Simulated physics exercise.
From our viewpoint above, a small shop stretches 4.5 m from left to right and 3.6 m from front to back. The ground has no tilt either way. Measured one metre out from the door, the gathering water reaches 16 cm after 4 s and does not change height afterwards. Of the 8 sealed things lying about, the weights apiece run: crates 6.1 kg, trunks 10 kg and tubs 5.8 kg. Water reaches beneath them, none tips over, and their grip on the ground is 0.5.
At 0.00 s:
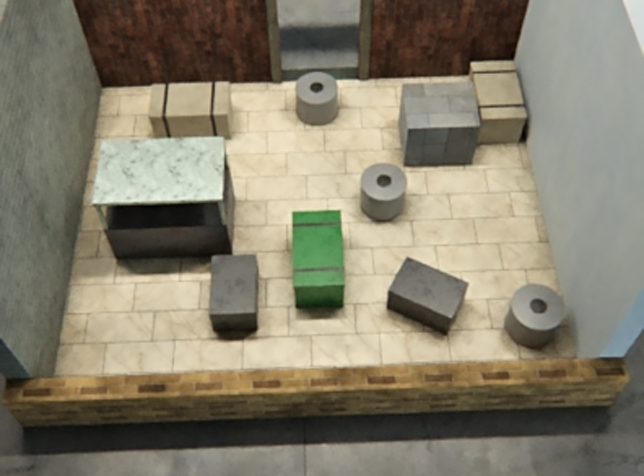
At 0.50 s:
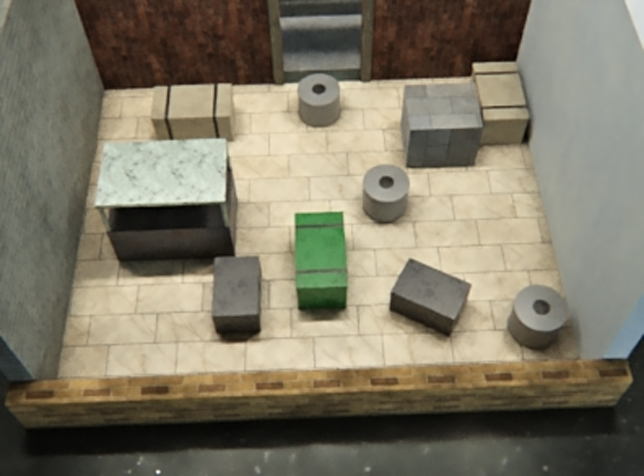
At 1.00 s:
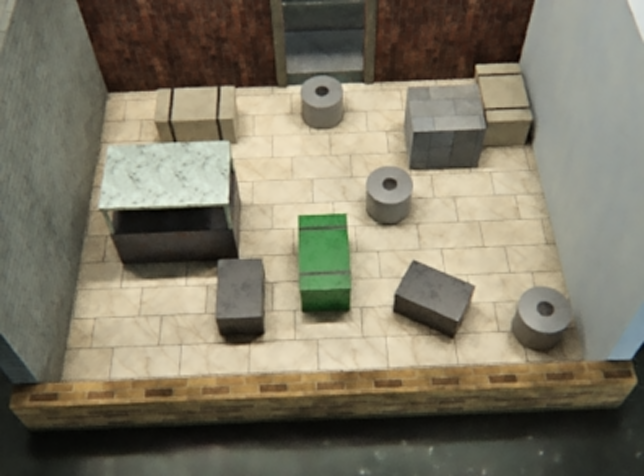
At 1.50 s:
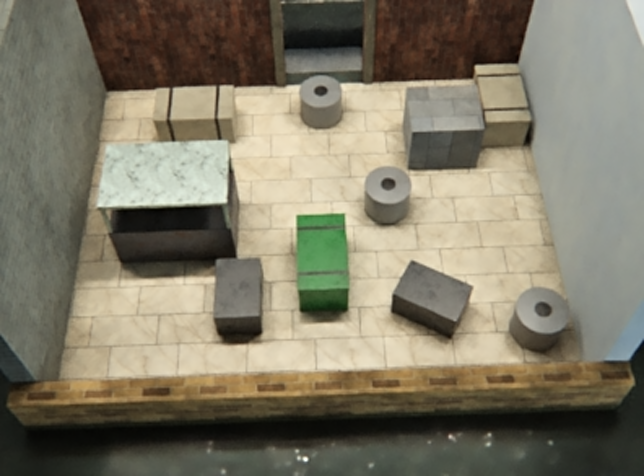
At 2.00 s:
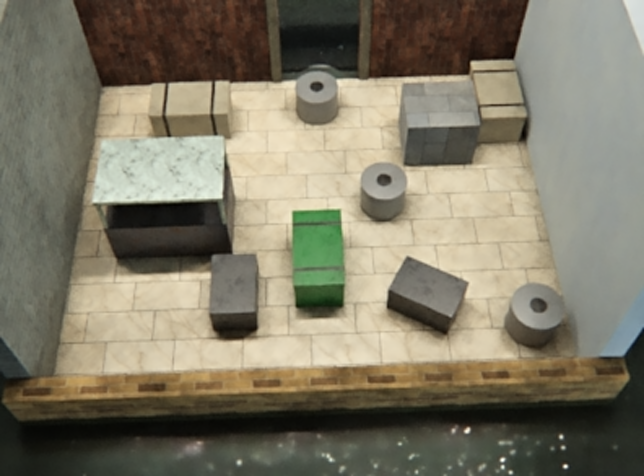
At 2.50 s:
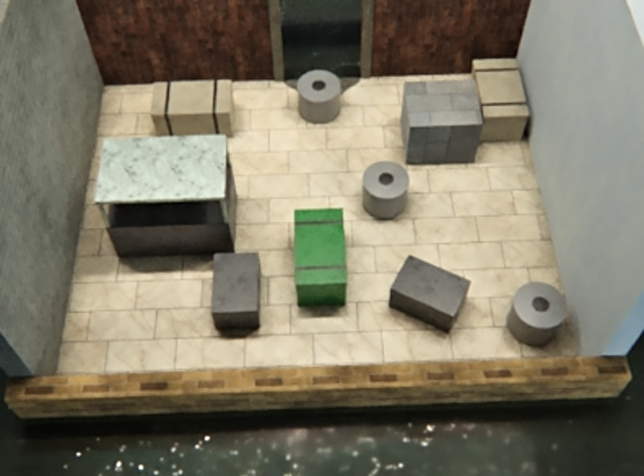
A green trunk sat still among grey boxes and tubs in a small shop seen from above, while dark, glinting water spread outside the front edge and then darkened the back doorway.
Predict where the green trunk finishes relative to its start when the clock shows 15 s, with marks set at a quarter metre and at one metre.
It is swept a long way.
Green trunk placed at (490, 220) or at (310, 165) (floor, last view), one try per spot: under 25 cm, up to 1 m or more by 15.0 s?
Try one: Moderate displacement; try two: Large displacement.
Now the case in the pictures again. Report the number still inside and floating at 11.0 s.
The number is 7.
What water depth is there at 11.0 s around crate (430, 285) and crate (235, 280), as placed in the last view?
Depth approx. 7 cm / 6 cm.
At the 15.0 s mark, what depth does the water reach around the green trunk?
Close to 8 centimetres.
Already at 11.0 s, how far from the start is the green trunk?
About 140 cm by then.
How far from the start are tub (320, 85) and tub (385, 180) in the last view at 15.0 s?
They've ended up 300 cm and 100 cm away, in that order.
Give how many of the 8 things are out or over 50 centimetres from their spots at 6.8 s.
By that time the total stands at 2.
After 3.5 s the green trunk is near (320, 245), 0.0 m from its start, aground; 0 afloat.
After 6.8 s the green trunk is near (308, 277), 0.3 m from its start, aground; 1 afloat.
After 11.0 s the green trunk is near (185, 324), 1.4 m from its start, afloat; 7 afloat.
After 15.0 s the green trunk is near (141, 281), 1.6 m from its start, afloat; 8 afloat.
